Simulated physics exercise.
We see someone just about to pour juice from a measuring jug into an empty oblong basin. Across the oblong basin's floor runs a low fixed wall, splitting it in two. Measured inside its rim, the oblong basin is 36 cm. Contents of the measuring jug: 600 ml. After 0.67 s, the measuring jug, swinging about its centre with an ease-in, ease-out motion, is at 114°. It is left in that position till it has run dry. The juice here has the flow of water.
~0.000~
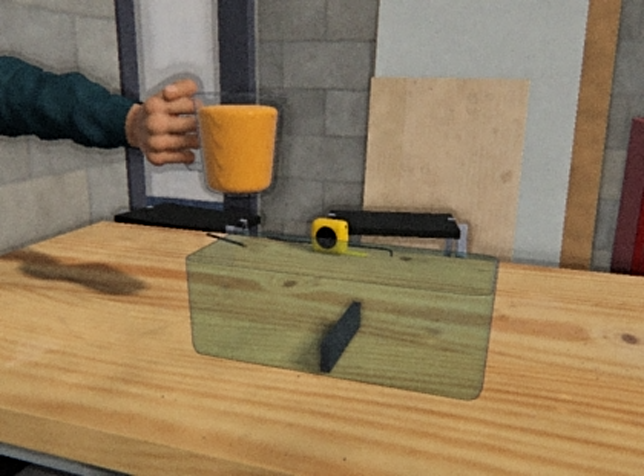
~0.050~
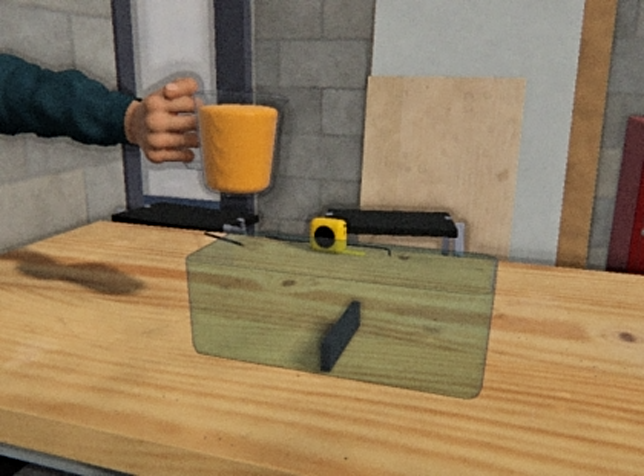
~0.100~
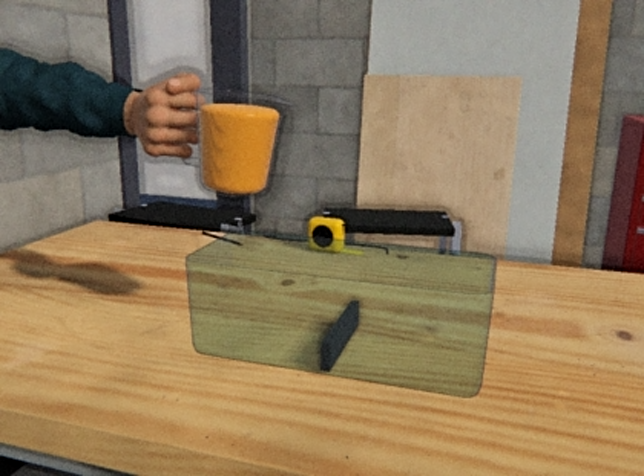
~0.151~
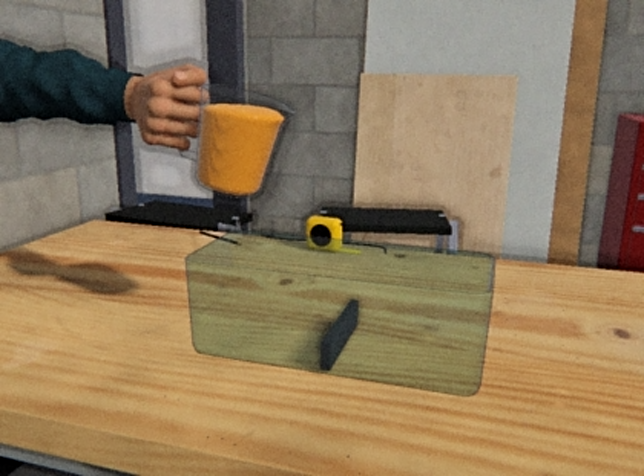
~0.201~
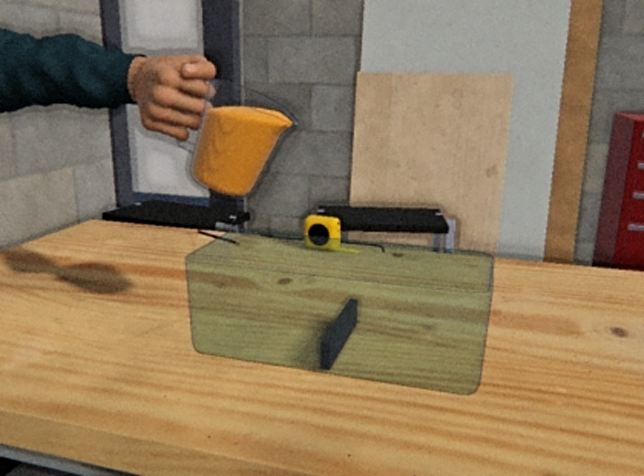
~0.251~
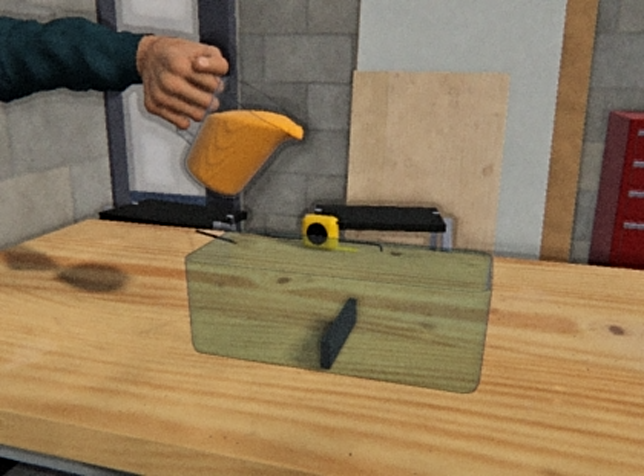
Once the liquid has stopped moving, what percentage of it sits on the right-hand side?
About 28 per cent.
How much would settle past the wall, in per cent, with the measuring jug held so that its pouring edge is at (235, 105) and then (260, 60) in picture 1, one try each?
About 10 %, then about 10 %.
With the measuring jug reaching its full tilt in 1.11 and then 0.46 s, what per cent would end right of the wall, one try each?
Around 45 per cent first, around 25 per cent next.
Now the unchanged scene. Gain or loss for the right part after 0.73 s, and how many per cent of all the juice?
A gain, roughly 2 percent.
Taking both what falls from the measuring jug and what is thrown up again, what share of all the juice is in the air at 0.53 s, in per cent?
My guess is roughly 26 %.
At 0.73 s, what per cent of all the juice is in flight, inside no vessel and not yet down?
Near 8 per cent, I'd say.
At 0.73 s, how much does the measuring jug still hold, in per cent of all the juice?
Around 5 in a hundred is still there.
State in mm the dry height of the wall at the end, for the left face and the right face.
Left 22 mm, right 32 mm.
After 0.53 s the tilt is 102° and 47 per cent is still to pour, 10 is left of the wall and 17 right of it.
After 0.73 s the tilt is 114° and 5 per cent is still to pour, 61 is left of the wall and 25 right of it.
After 0.94 s the tilt is 114° and 0 per cent is still to pour, 69 is left of the wall and 27 right of it.
After 1.17 s the tilt is 114° and 0 per cent is still to pour, 70 is left of the wall and 28 right of it.
In the end 70 per cent lies left of the wall, 28 right of it and 2 outside.
